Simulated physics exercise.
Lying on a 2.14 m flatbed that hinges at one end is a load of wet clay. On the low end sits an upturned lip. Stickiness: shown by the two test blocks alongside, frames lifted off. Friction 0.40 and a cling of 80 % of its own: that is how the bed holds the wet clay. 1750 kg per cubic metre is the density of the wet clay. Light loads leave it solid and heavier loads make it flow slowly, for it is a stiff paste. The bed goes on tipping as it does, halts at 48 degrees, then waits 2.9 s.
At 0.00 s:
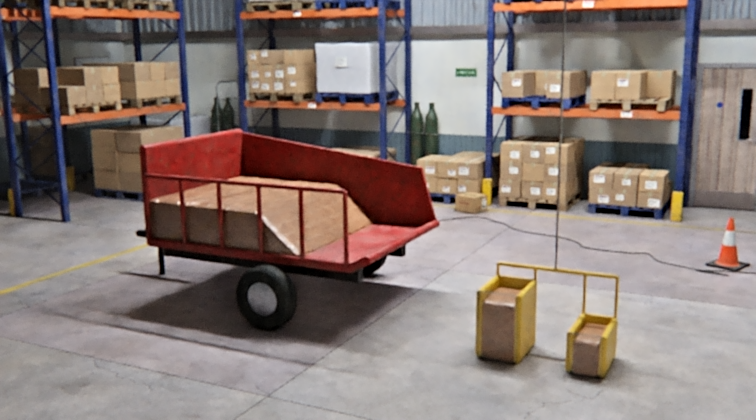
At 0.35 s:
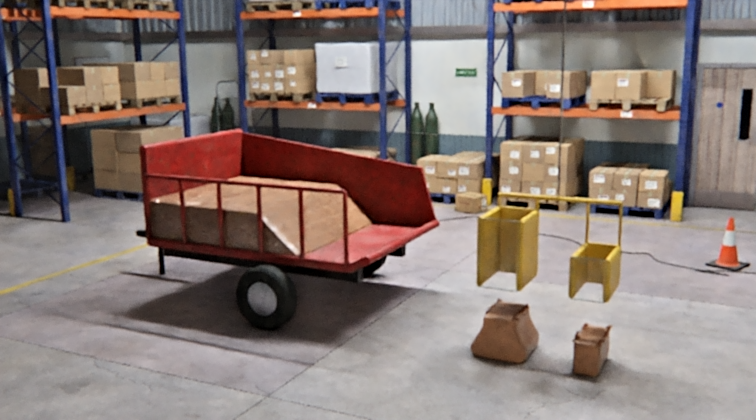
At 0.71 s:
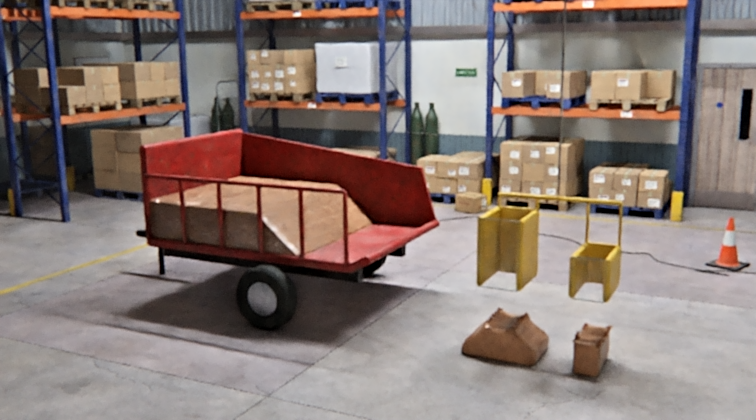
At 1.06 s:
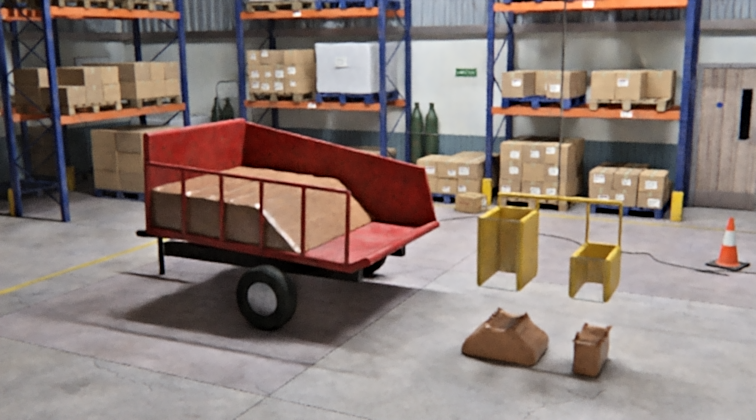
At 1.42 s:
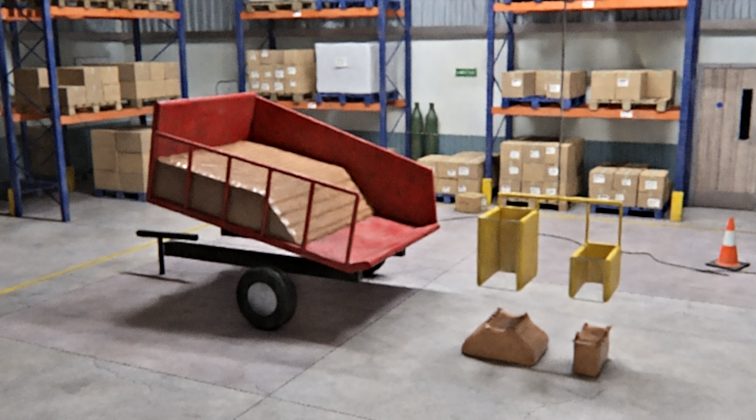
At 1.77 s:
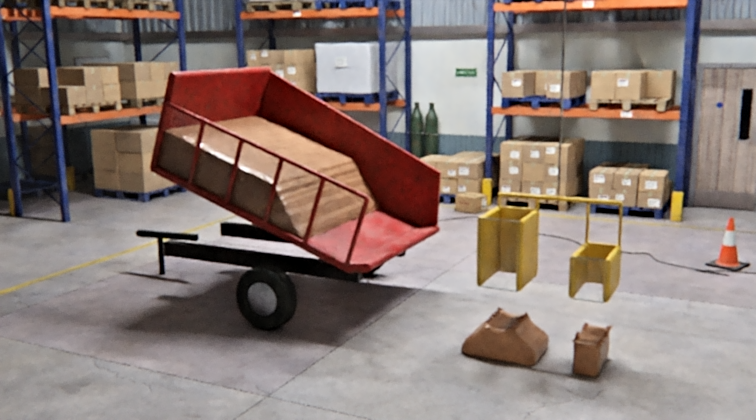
A red trailer bed stands on the grey floor of a warehouse, seen from slightly above by a still camera. It holds a brown, claylike load, with two brown blocks in yellow sleeves to its right and stacked boxes on blue and orange racks behind. The sleeves lift off, the larger block slumps low and wide while the smaller barely changes, and then the bed's left end rises steadily, tilting the load with it.
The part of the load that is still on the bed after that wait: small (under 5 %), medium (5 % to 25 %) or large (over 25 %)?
The part of the load that is still on the bed after that wait is small, under 5 %.
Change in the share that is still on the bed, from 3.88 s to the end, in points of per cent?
From that time to the end, some 0 % of the whole.
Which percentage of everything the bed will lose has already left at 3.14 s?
Close to 50 in a hundred.
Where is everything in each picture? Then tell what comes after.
Top of the high end at (146, 149), tilt 0 degrees; front end of the wet clay at (296, 256); test blocks 47 cm, 26 cm high (left to right), in the first frame.
Top of the high end at (146, 149), tilt 0 degrees; front end of the wet clay at (296, 256); test blocks 35 cm, 26 cm high (left to right), in the second frame.
Top of the high end at (146, 149), tilt 0 degrees; front end of the wet clay at (296, 256); test blocks 27 cm, 25 cm high (left to right), in the third frame.
Top of the high end at (149, 137), tilt 3 degrees; front end of the wet clay at (297, 253); test blocks 27 cm, 25 cm high (left to right), in the fourth frame.
Top of the high end at (160, 107), tilt 11 degrees; front end of the wet clay at (298, 246); test blocks 27 cm, 25 cm high (left to right), in the fifth frame.
Top of the high end at (175, 78), tilt 19 degrees; front end of the wet clay at (301, 239); test blocks 27 cm, 25 cm high (left to right), in the sixth frame.
By 2.40 s, the tilt is 34 degrees and 100 % is on the bed.
By 3.14 s, the tilt is 48 degrees and 50 % is on the bed.
By 3.88 s, the tilt is 48 degrees and 0 % is on the bed.
By 4.63 s, the tilt is 48 degrees and 0 % is on the bed.
By 6.09 s, at the end, the tilt is 48 degrees and 0 % is on the bed.
